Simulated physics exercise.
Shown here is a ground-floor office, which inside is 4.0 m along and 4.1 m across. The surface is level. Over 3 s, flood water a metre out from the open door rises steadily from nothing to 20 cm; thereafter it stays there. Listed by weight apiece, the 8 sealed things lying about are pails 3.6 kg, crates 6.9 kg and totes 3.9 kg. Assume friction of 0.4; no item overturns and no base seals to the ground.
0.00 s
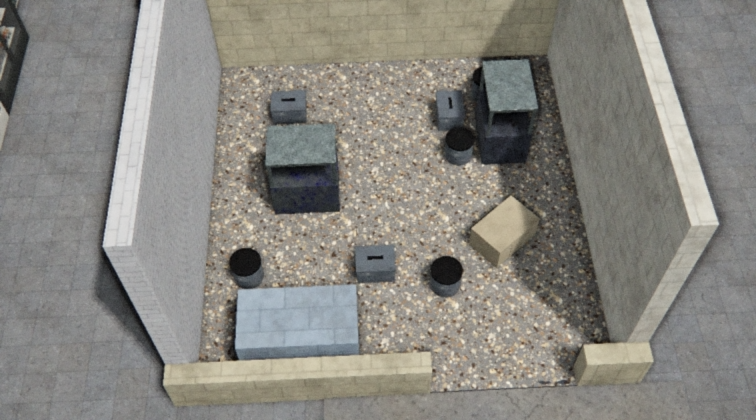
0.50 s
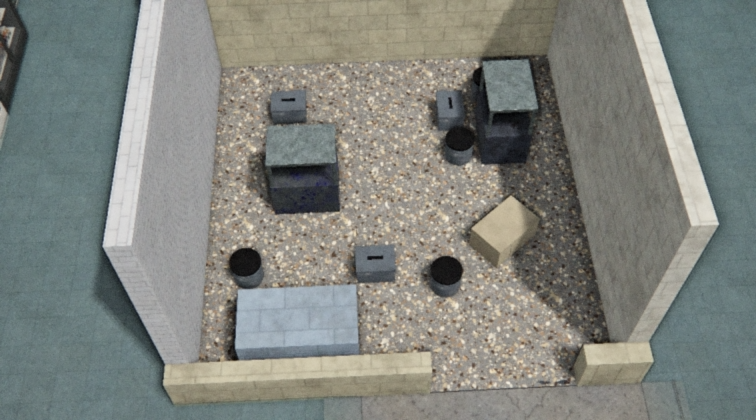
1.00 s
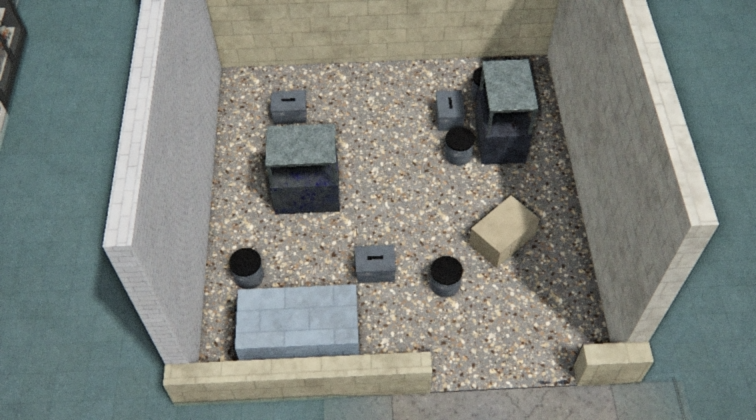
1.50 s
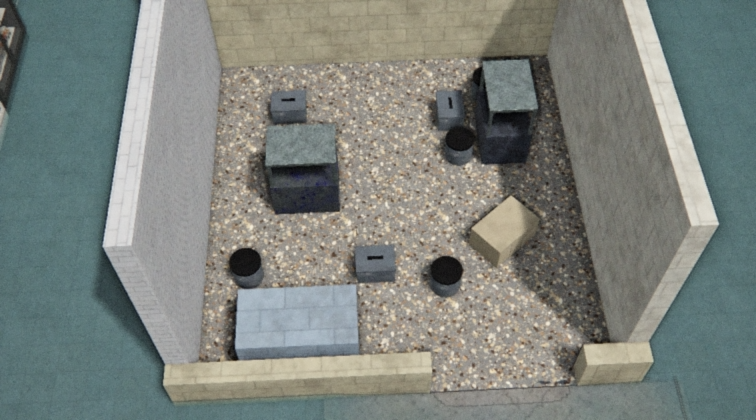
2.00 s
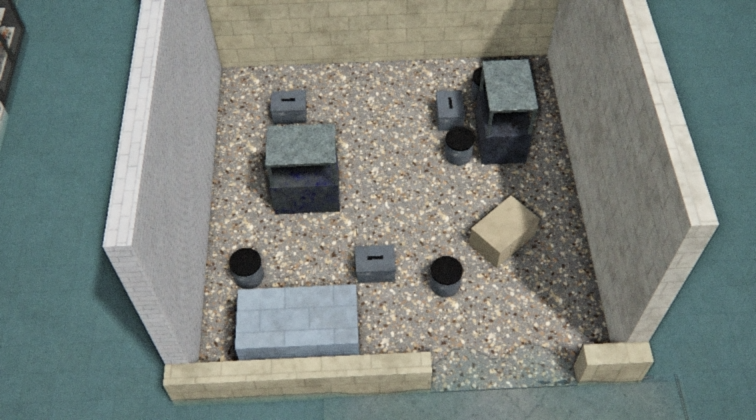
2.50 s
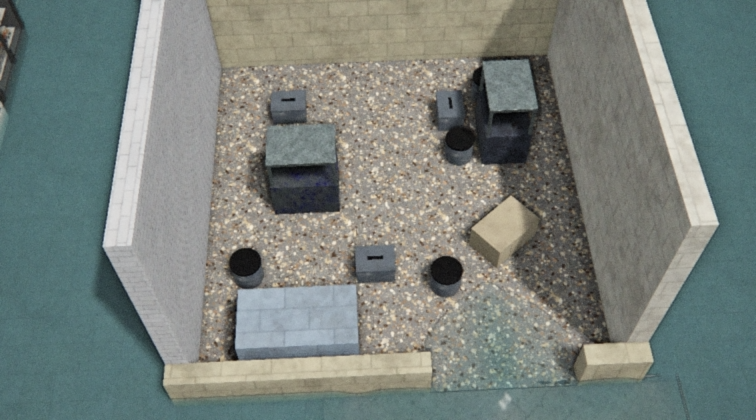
Water spreads over the paving outside the walled room, then enters through the front gap.
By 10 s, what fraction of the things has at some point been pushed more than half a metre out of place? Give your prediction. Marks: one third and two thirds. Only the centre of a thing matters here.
The share is in the top band.
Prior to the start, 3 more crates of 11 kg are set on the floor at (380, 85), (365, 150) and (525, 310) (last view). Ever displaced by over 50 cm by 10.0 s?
In order: Farther; farther; farther.
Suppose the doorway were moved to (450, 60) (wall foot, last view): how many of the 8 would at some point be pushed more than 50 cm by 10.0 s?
Then 7.
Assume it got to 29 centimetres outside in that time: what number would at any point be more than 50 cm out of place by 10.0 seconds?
8.
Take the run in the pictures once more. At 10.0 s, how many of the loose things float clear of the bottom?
8 of them.
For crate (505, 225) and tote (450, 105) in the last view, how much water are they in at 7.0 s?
I'd put it at 7 cm and 10 cm respectively.
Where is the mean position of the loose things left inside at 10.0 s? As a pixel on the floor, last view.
They average out to somewhere around (298, 181).
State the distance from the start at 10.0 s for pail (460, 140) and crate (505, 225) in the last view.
Respectively 60 and 350 centimetres.
After 3.5 s 0 of 8 are over 50 cm from their spots; 0 afloat.
After 4.5 s 3 of 8 are over 50 cm from their spots; 0 afloat.
After 7.0 s 5 of 8 are over 50 cm from their spots; 5 afloat.
After 10.0 s 7 of 8 are over 50 cm from their spots, and 7 have been at some point; 8 afloat.
